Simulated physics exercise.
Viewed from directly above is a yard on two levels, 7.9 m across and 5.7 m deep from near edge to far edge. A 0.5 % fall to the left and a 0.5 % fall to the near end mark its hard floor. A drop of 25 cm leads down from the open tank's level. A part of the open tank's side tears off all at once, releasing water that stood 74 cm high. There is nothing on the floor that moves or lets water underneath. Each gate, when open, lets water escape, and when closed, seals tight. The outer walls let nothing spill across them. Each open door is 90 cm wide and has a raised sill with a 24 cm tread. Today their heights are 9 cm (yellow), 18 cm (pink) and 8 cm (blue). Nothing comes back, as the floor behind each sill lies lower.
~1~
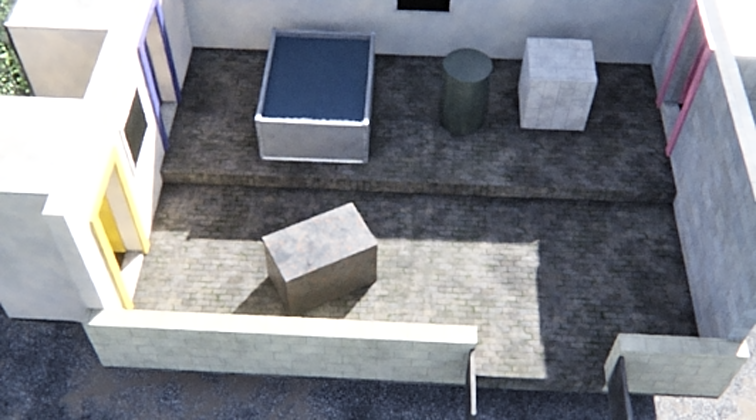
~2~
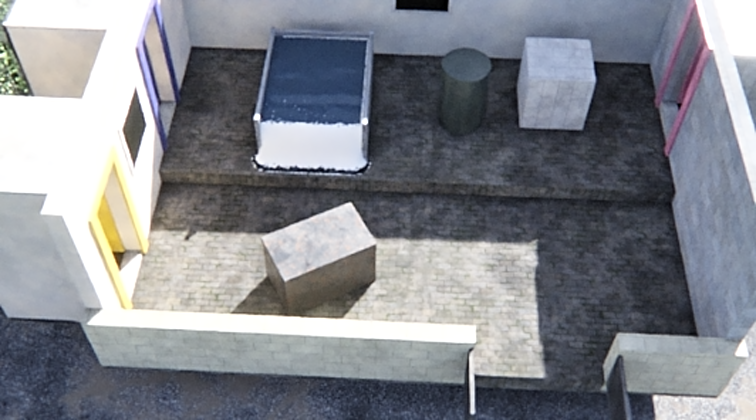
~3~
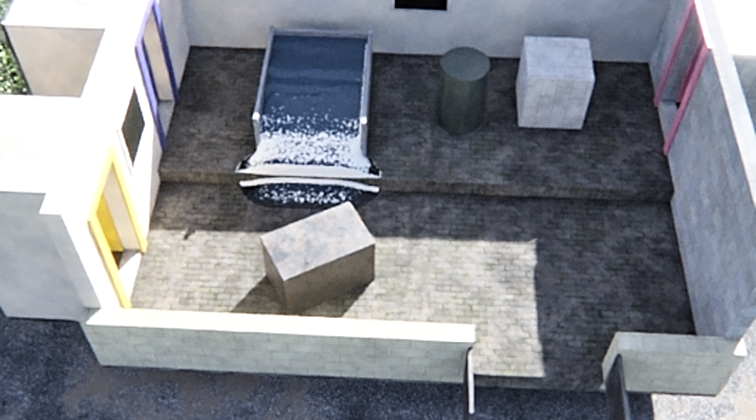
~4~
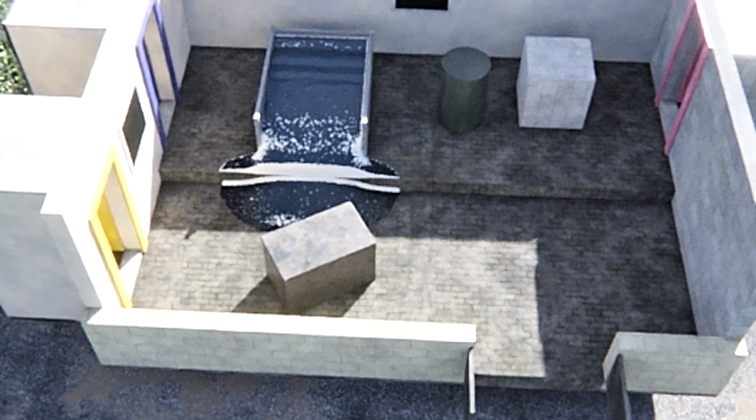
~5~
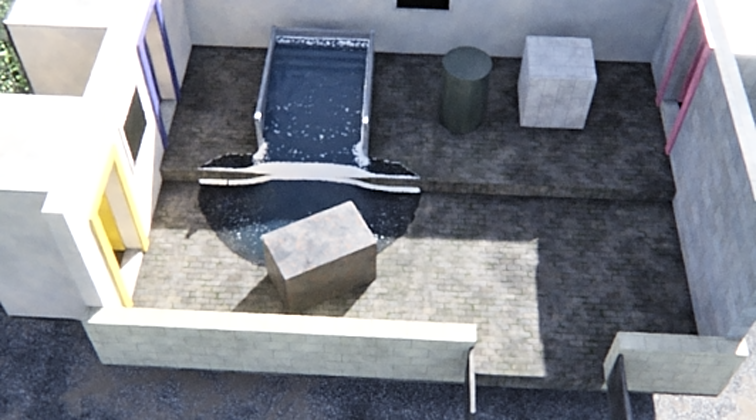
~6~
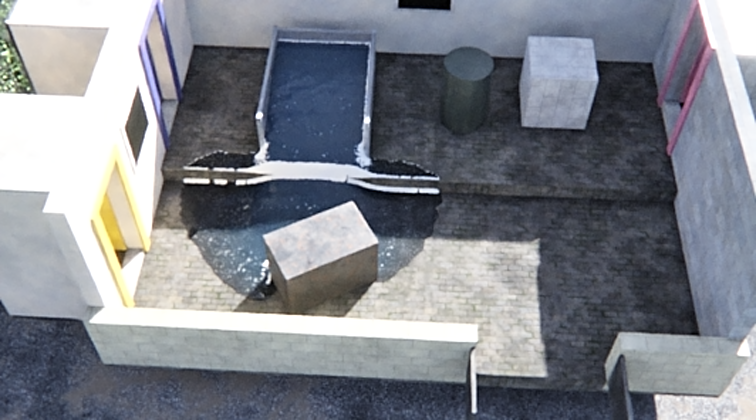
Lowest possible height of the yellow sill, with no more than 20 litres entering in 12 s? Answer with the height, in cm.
I would say 33 cm.
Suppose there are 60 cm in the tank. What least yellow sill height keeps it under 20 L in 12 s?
Step height: Approx. 26 cm.
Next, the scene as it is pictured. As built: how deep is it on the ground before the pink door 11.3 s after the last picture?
Lab note: Depth approx. 0.0 cm.
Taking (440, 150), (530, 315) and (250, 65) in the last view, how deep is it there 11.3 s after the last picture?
Approx. 0 / 7 / 0 cm.
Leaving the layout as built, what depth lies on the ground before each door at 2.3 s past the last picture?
In cm - yellow: 29, pink: 0, blue: 0.
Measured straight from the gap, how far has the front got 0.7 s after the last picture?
It gets close to 4.0 metres out.
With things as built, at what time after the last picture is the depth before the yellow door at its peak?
Some 1.6 s, more or less.
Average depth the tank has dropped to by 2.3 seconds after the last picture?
Average depth: Approx. 14 cm.
Then, 0.7 s after the last picture water covers 25 % of the floor, deepest (49 cm) near (319, 241); 4 cm at the yellow door, 0 litres in over its 9 cm sill.
Then, 2.3 s after the last picture water covers 50 % of the floor, deepest (30 cm) near (137, 284); 29 cm at the yellow door, 186 litres in over its 9 cm sill.
Then, 11.3 s after the last picture water covers 55 % of the floor, deepest (10 cm) near (149, 341); 8 cm at the yellow door, 356 litres in over its 9 cm sill.
At the yellow door as built, the water peaked near 36 cm, 1.5 s after the last picture.
Run again over the same 12 s with other heights there, 31 litres in over 30.5 cm, 12 litres over 35.5 cm. The limit of 20 litres is kept from about 33 cm up.
